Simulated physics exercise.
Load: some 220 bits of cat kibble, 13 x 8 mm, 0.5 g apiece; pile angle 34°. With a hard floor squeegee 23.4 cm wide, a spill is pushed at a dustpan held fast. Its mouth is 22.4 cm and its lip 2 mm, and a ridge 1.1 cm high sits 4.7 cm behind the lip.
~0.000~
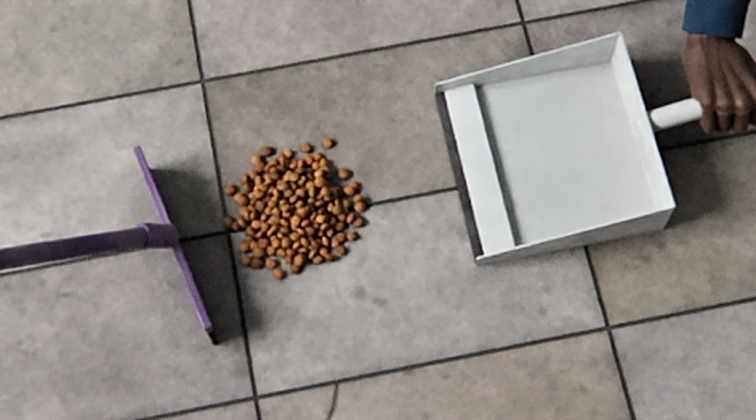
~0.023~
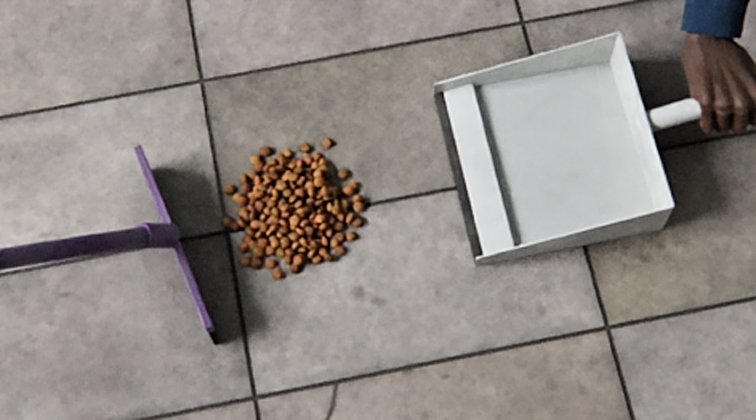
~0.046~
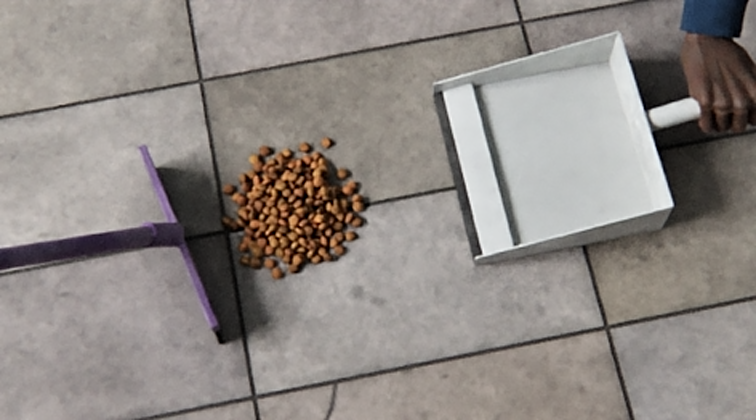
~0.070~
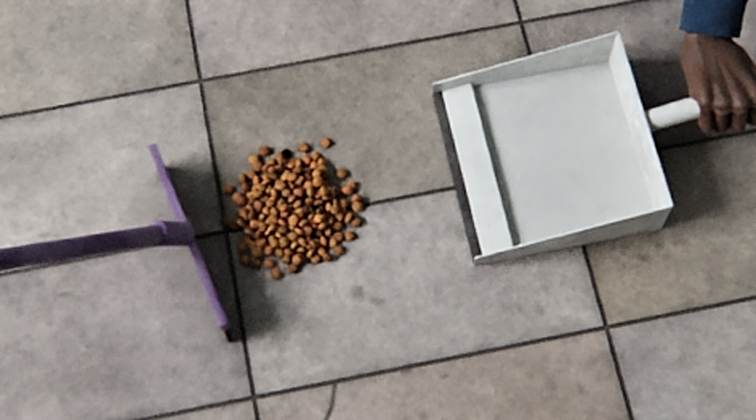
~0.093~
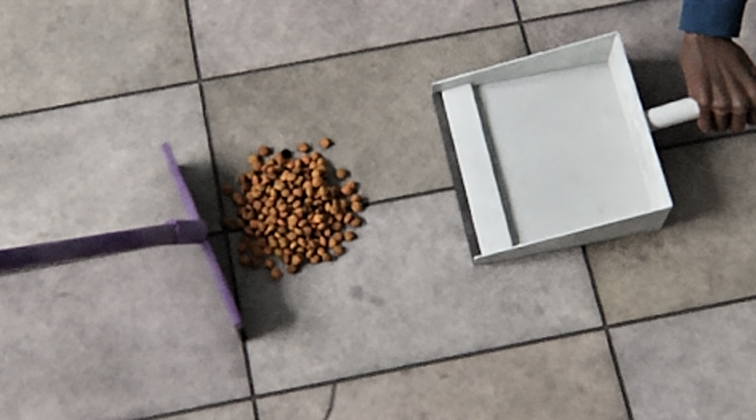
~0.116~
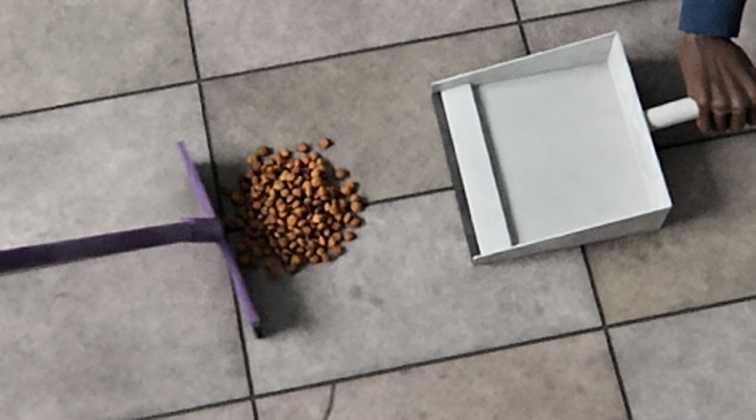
A dark-skinned hand in a blue sleeve holds the handle of a white dustpan at the right, on a grey-brown tiled floor seen from above. A heap of small brown kibble pieces lies left of the pan, with a purple squeegee farther left. The squeegee slides slowly rightward to the heap's left edge, while the pan, kibble and camera stay still.
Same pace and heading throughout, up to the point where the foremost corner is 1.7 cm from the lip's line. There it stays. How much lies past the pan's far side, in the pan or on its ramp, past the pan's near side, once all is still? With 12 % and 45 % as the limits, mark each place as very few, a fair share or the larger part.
My call: Past the pan's far side: Very few; in the pan or on its ramp: A fair share; past the pan's near side: Very few.
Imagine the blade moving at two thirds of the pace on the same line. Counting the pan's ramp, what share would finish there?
In that case roughly 15 percent.
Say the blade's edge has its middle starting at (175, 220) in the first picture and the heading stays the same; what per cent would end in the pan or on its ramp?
Roughly 30 percent, ramp included.
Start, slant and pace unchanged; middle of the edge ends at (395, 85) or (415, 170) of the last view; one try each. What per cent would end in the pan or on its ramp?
I'd expect about 35 percent, then about 35 percent.
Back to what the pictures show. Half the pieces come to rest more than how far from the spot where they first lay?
The figure is about 18 cm.
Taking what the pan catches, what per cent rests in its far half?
Close to 40 %.
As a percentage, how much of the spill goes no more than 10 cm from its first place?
That share is some 5 percent.
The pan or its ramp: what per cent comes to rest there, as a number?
Result: Roughly 25 %.
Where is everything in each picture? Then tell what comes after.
Blade from (208, 328) to (139, 153), moved 0.0 cm, 0 of the pieces shifted so far; middle of the pieces at (291, 209); pan at (562, 157), in the first frame.
Blade from (209, 327) to (140, 153), moved 0.2 cm, 0 of the pieces shifted so far; middle of the pieces at (291, 209), in the second frame.
Blade from (215, 326) to (145, 152), moved 0.9 cm, 0 of the pieces shifted so far; middle of the pieces at (290, 209), in the third frame.
Blade from (225, 325) to (154, 151), moved 2.0 cm, 0 of the pieces shifted so far; middle of the pieces at (289, 209), in the fourth frame.
Blade from (238, 324) to (167, 150), moved 3.5 cm, 0 of the pieces shifted so far; middle of the pieces at (289, 209), in the fifth frame.
Blade from (254, 322) to (182, 148), moved 5.3 cm, 0 of the pieces shifted so far; middle of the pieces at (288, 209); pan at (559, 157). The blade's pace is about 0.81 m/s, heading 5 degrees towards the viewer's side, in the sixth frame.
After 0.27 s, middle of the blade 15 cm from the lip; 0 % over the lip, far side 0 %, near side 0 %.
Then, at 0.37 s, middle of the blade 7 cm from the lip; 0 % over the lip, far side 0 %, near side 0 %.
After 0.61 s, middle of the blade 4 cm from the lip; 25 % over the lip, far side 5 %, near side 5 %.
In the end, at 1.2 s, far side 5 %, pan 25 %, near side 5 %, in front of the lip or behind the blade 70 %.
